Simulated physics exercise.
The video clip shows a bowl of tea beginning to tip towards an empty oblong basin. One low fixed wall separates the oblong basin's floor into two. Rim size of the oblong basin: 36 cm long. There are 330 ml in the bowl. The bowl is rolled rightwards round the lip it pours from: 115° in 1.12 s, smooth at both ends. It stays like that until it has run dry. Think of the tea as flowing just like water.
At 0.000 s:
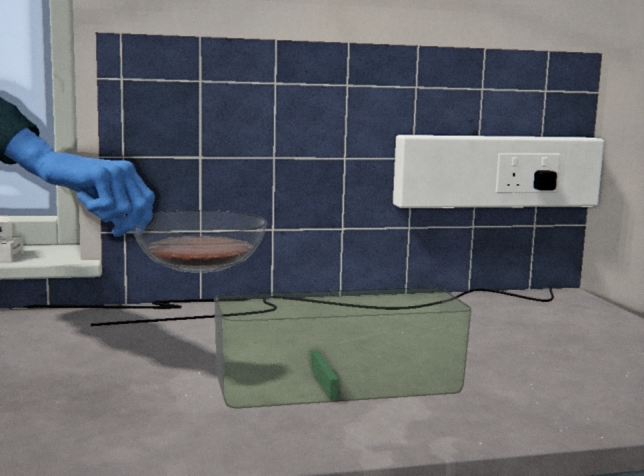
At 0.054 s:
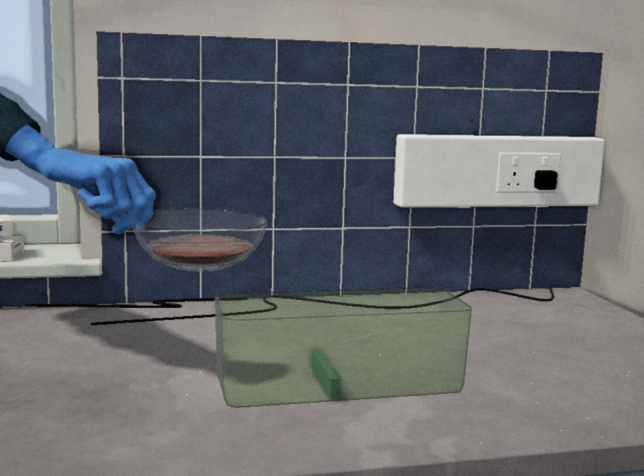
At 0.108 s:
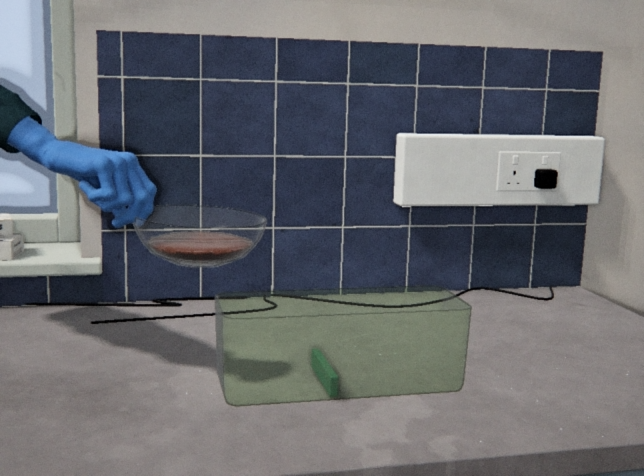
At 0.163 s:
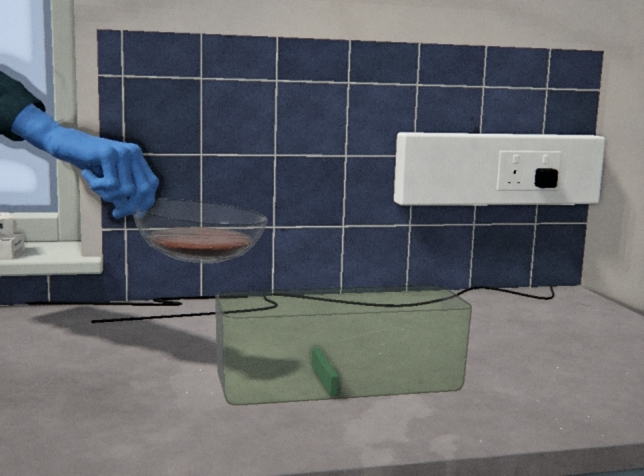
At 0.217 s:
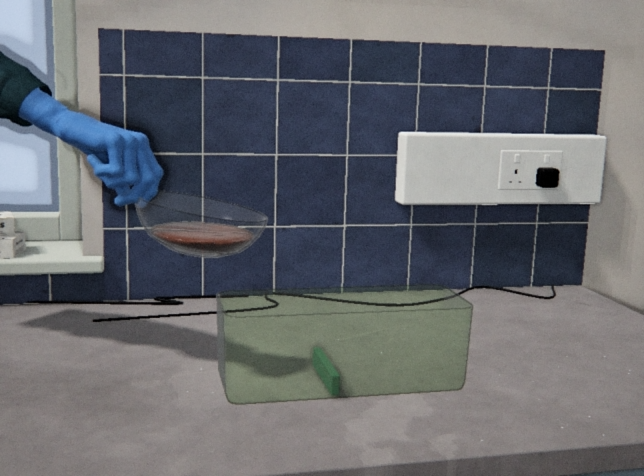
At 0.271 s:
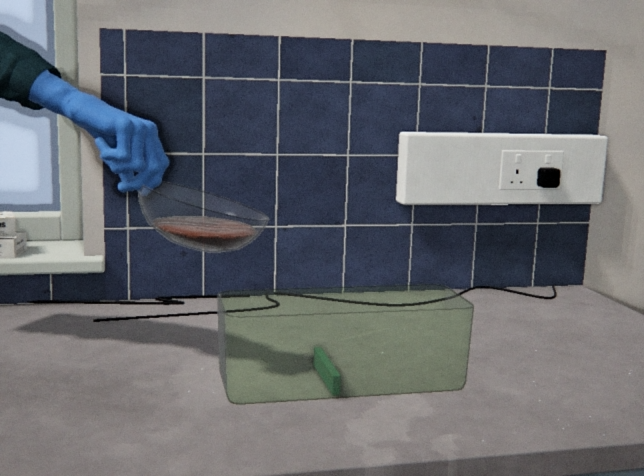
A blue-gloved hand slowly tilts a clear bowl of brownish liquid rightwards above an oblong basin.
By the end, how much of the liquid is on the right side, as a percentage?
Around 65 percent.
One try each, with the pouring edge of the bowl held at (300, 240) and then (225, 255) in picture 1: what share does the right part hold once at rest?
Try 1: 90 %; try 2: 15 %.
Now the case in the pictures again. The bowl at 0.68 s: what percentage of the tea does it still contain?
Near 34 in a hundred.
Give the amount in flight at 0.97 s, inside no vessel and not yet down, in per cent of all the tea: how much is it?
Roughly 4 per cent.
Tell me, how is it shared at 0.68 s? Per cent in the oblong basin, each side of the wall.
About 12 % left, 0 % right.
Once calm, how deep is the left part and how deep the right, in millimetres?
Left roughly 6 mm; right roughly 8 mm.
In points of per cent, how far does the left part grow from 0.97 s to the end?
Difference: Approx. 1 %.
By 0.68 s the tilt is 76° and 34 per cent is still to pour, 11 is left of the wall and 0 right of it.
By 0.97 s the tilt is 110° and 0 per cent is still to pour, 33 is left of the wall and 63 right of it.
By 1.28 s the tilt is 115° and 0 per cent is still to pour, 34 is left of the wall and 65 right of it.
By 1.62 s the tilt is 115° and 0 per cent is still to pour, 34 is left of the wall and 65 right of it.
At rest 34 per cent lies left of the wall, 65 right of it and 1 outside.
